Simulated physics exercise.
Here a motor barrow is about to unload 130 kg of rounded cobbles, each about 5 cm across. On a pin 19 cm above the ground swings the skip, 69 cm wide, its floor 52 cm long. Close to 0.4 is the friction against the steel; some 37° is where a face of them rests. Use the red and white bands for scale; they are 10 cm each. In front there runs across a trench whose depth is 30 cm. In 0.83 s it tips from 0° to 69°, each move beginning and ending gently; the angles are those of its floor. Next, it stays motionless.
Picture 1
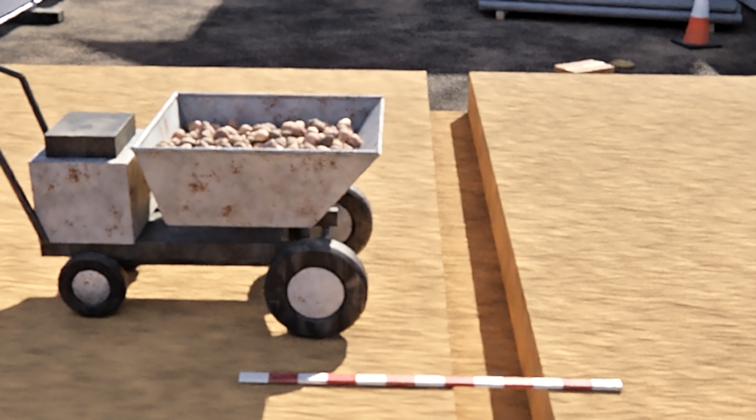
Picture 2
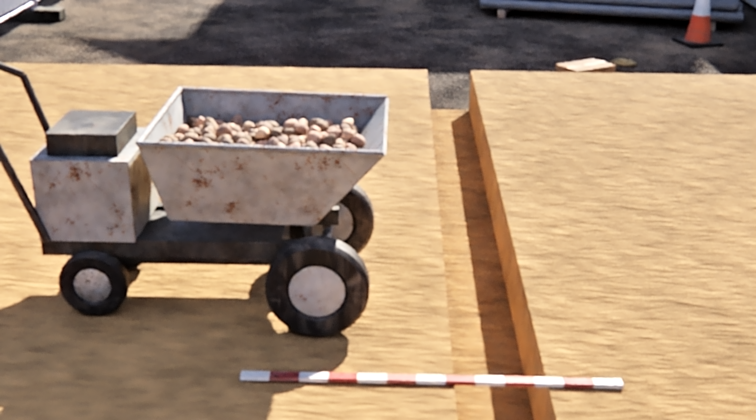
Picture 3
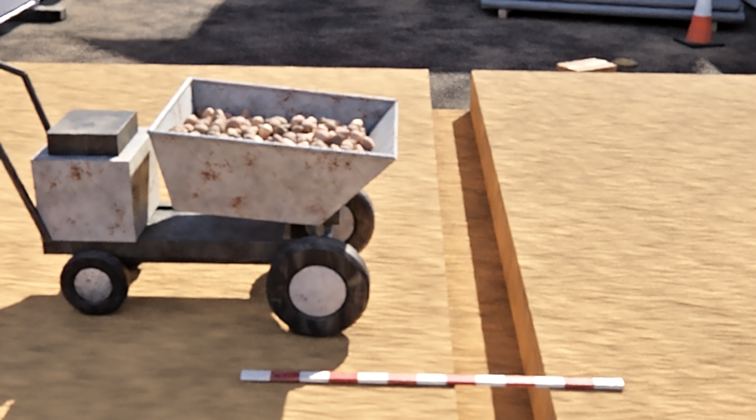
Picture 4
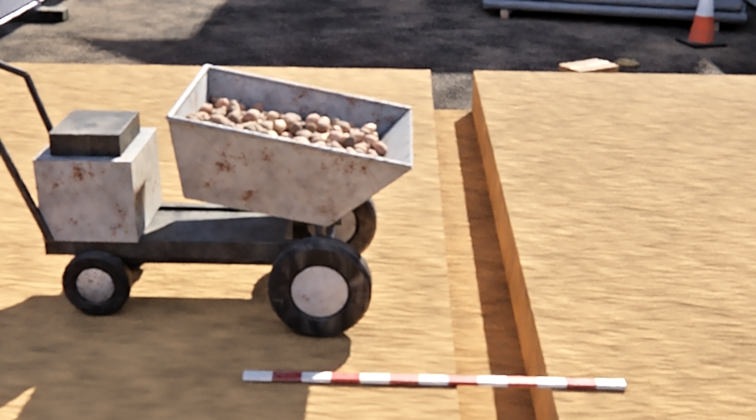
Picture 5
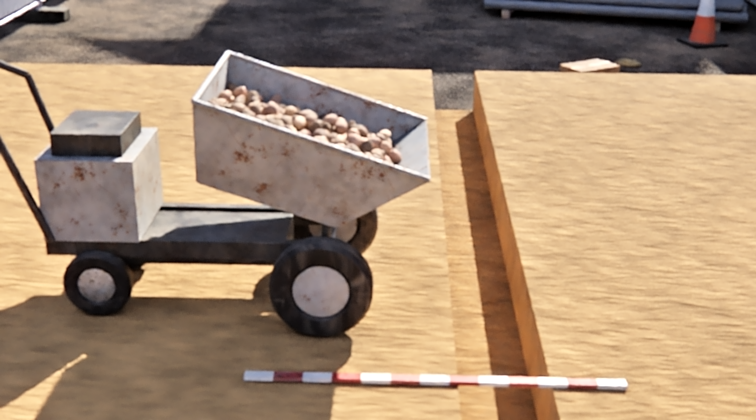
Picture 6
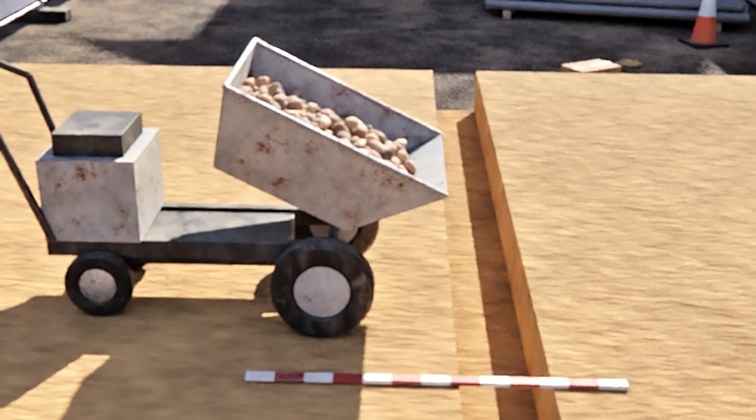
The footage shows a small motor barrow carrying rounded brown stones, standing left of a narrow trench behind a red and white striped pole. Its rusty pale skip tilts steadily, the rear rising and the front lip lowering rightward.
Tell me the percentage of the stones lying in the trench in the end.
Close to 64 %.
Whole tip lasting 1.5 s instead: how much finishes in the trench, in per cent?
Roughly 75 per cent would.
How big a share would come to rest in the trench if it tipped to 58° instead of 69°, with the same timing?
Then close to 45 per cent.
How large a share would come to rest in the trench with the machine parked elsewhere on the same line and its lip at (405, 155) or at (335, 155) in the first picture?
That gives roughly 45 per cent and roughly 95 per cent.
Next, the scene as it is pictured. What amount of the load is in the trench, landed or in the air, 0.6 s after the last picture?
Roughly 20% by that time.
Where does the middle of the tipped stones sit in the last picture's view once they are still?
Somewhere around (515, 333) in the last picture.
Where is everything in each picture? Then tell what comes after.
In the first picture, lip at (379, 154), floor tilted 0°, highest stones at (298, 133).
In the second picture, lip at (384, 154), floor tilted 1°, highest stones at (290, 130).
In the third picture, lip at (395, 159), floor tilted 5°, highest stones at (240, 124).
In the fourth picture, the skip is at 11°, its lip at (412, 168); the top of the load is at (229, 115).
In the fifth picture, lip at (430, 180), floor tilted 18°, highest stones at (238, 100).
In the sixth picture, the skip is at 26°, its lip at (447, 197); the top of the load is at (261, 90).
Then, 0.3 s after the last picture the floor is at 58°, 100 % in the skip; the foremost stones are at (457, 217).
Then, 0.6 s after the last picture the floor is at 69°, 75 % in the skip, 18 % in the trench, 7 % past the trench; the foremost stones are at (571, 311).
Then, 0.9 s after the last picture the floor is at 69°, 28 % in the skip, 36 % in the trench, 36 % past the trench; the foremost stones are at (722, 318).
Then, 2.9 s after the last picture the floor is at 69°, 0 % in the skip, 64 % in the trench, 36 % past the trench; the foremost stones are past the picture's edge.
